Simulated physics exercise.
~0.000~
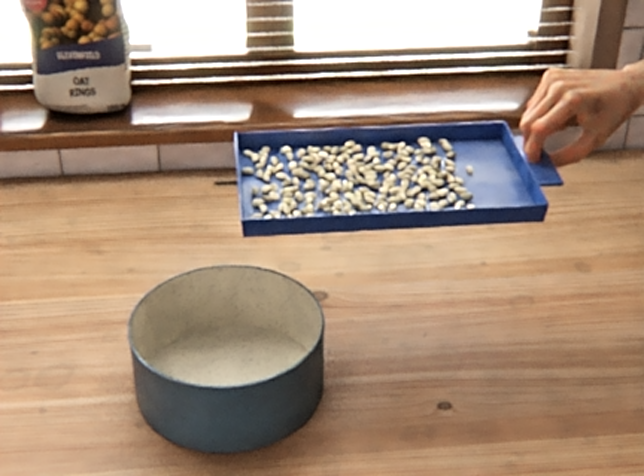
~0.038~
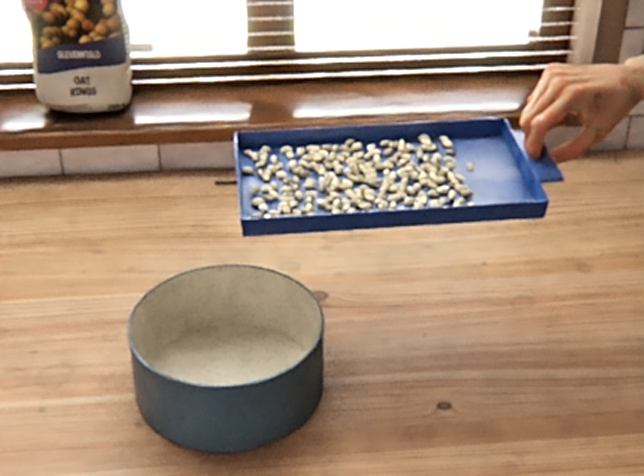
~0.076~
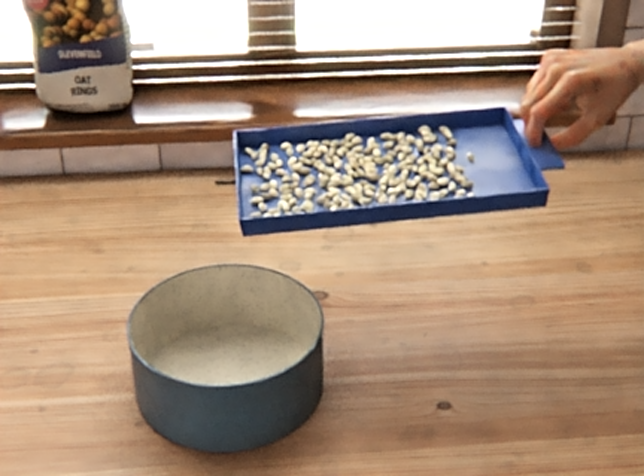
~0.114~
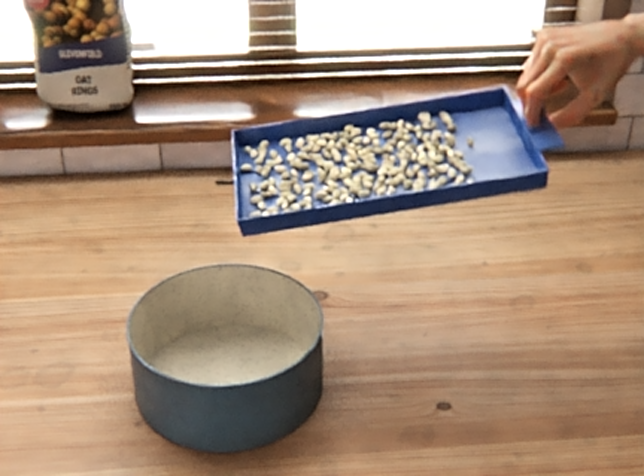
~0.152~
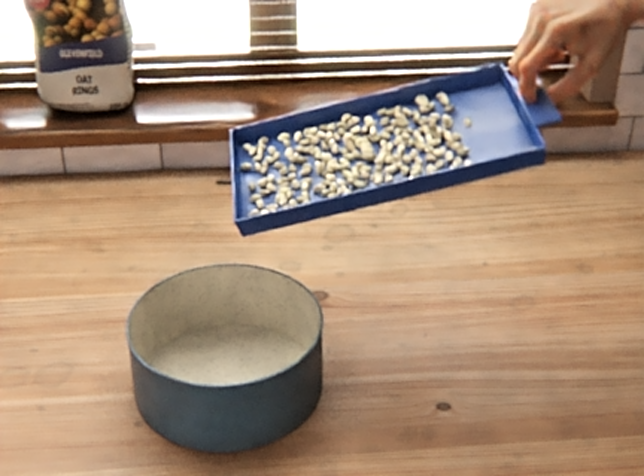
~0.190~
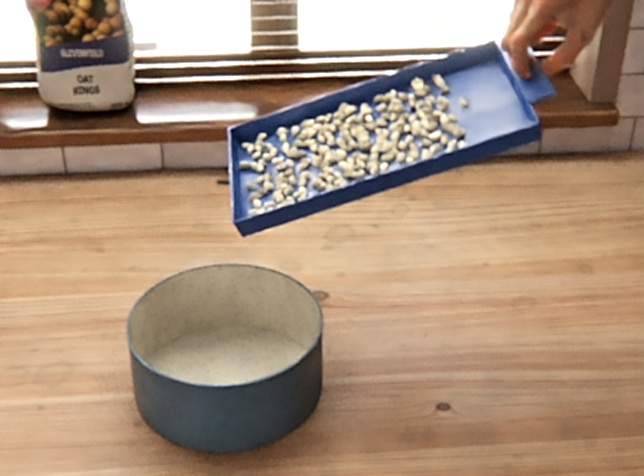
A blue tray of pale beans, held level above a wooden counter by a hand on the right, tilted steadily as the hand raised its right end, leaving the left end low near a round pot.
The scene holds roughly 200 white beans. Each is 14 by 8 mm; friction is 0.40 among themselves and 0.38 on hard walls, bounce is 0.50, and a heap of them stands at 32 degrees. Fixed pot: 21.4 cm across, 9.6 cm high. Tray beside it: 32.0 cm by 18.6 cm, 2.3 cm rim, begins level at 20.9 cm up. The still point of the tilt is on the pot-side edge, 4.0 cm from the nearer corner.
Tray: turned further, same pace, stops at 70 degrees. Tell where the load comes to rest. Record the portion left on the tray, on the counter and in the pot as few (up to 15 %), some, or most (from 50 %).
Result. Tray: Some; counter: Some; pot: Some.
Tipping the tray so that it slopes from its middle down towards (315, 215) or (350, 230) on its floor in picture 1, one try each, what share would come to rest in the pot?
About 75 per cent on the first try and 50 per cent on the second.
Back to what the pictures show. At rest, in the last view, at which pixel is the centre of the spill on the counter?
Spill centre at rest: About (56, 335).
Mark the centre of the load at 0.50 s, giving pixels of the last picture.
At about (250, 155).
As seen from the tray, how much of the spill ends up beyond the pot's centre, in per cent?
That works out to about 100 percent.
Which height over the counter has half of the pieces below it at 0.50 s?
Some 26 cm above the counter.
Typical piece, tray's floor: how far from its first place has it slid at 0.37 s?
I'd say close to 2 centimetres.
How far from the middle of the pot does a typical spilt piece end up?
Roughly 26 centimetres.
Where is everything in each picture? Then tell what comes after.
Tray tilt 0 degrees, front corners at (243, 218) and (546, 203); middle of the pieces at (360, 180); pot at (227, 321), in the first picture.
Tray tilt 1 degrees, front corners at (243, 218) and (546, 199); middle of the pieces at (360, 178), in the second picture.
Tray tilt 4 degrees, front corners at (241, 218) and (547, 188), lowest corner left front; middle of the pieces at (360, 173), in the third picture.
Tray tilt 8 degrees, front corners at (239, 218) and (546, 169), lowest corner left front; middle of the pieces at (359, 164), in the fourth picture.
Tray tilt 13 degrees, front corners at (237, 219) and (542, 145), lowest corner left front; middle of the pieces at (356, 154), in the fifth picture.
Tray tilt 19 degrees, front corners at (235, 220) and (536, 121), lowest corner left front; middle of the pieces at (352, 145); pot at (225, 320). Its pace works out near 145 degrees a second, in the sixth picture.
Then, at 0.37 s, tilt 45 degrees; the tray holds 100 %, the pot 0 %.
After 0.50 s, tilt 64 degrees; the tray holds 100 %, the pot 0 %.
Then, at 0.75 s, tilt 70 degrees; the tray holds 40 %, the pot 25 %.
At rest (2.4 s), tray 40 %, counter 30 %, pot 35 %.
